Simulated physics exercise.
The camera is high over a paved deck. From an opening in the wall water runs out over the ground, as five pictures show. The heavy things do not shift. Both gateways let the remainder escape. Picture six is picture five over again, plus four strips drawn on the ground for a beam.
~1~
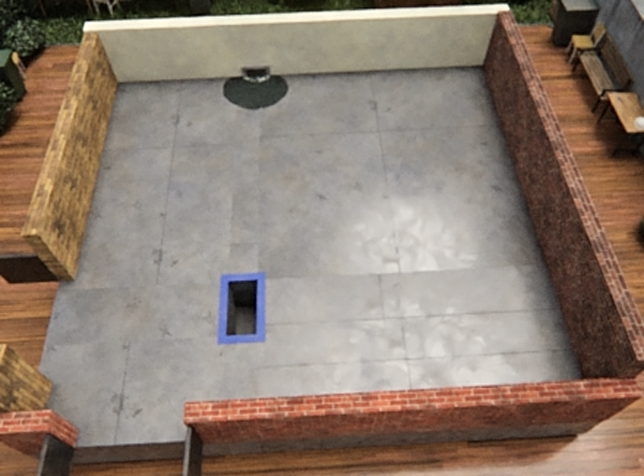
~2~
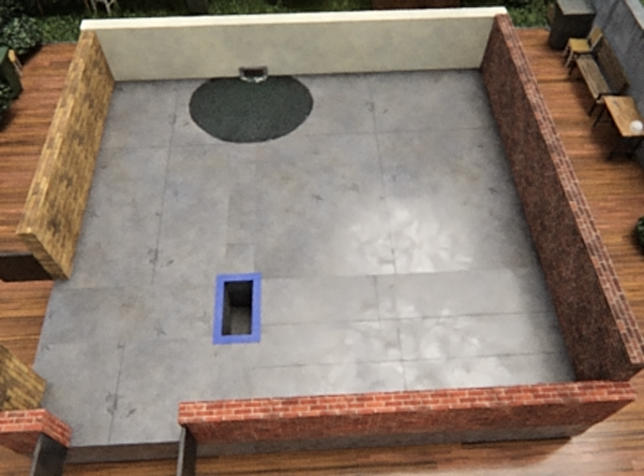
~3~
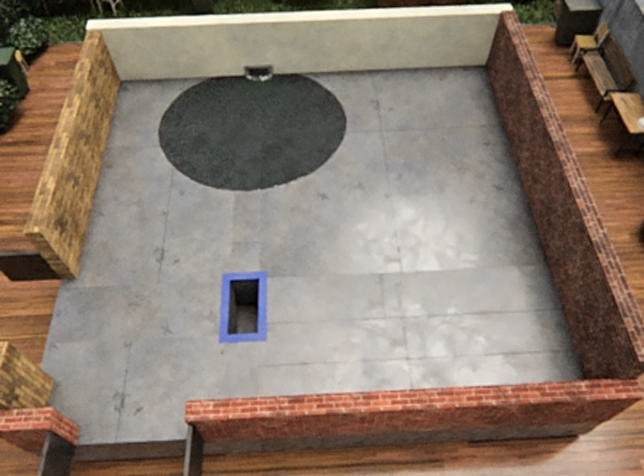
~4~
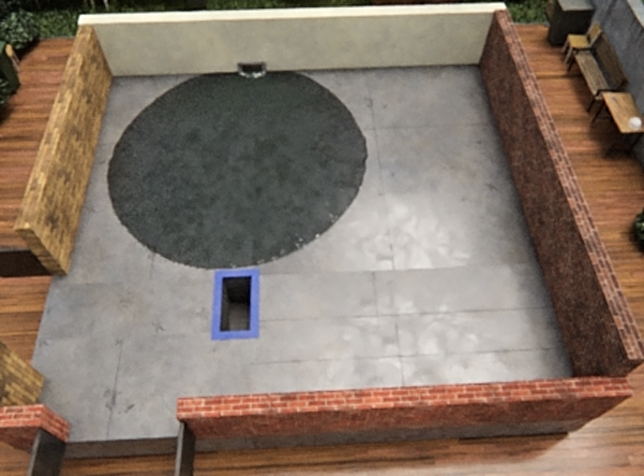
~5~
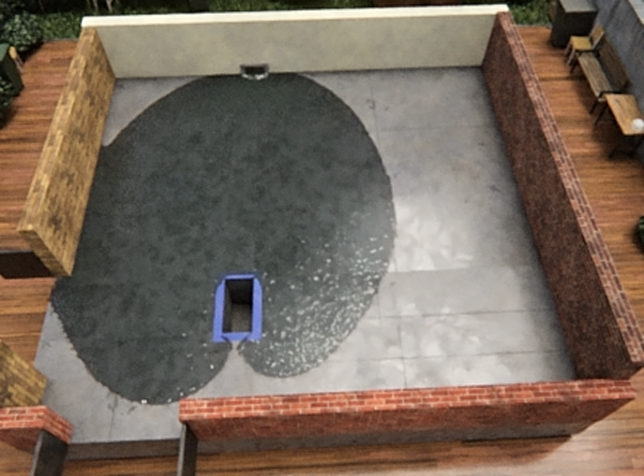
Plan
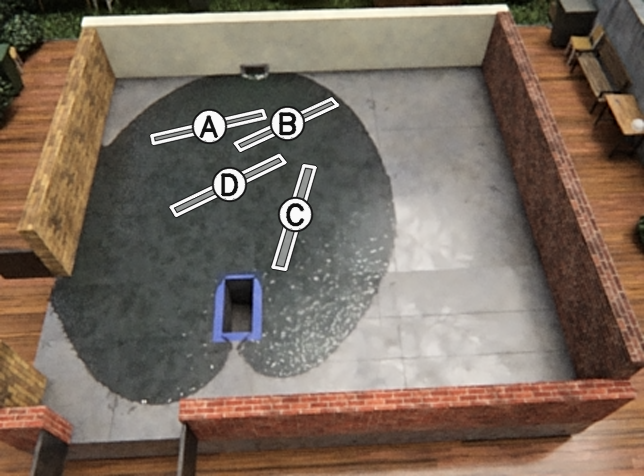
Dark water spreads from the outfall across the grey deck and reaches the blue drain.
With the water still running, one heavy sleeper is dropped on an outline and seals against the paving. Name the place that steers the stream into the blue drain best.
C is best.
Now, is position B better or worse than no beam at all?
Worse.
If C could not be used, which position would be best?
A it is.
On the marked copy, A from (152, 139) to (263, 114); B from (237, 146) to (334, 102); C from (279, 268) to (309, 166); D from (173, 211) to (282, 158).
If A is chosen, about 13 % of the stream runs into the blue drain, about 82 % out by the gates.
If B is chosen, about 9 % of the stream runs into the blue drain, about 85 % out by the gates.
If C is chosen, about 26 % of the stream runs into the blue drain, about 68 % out by the gates.
If D is chosen, about 8 % of the stream runs into the blue drain, about 87 % out by the gates.
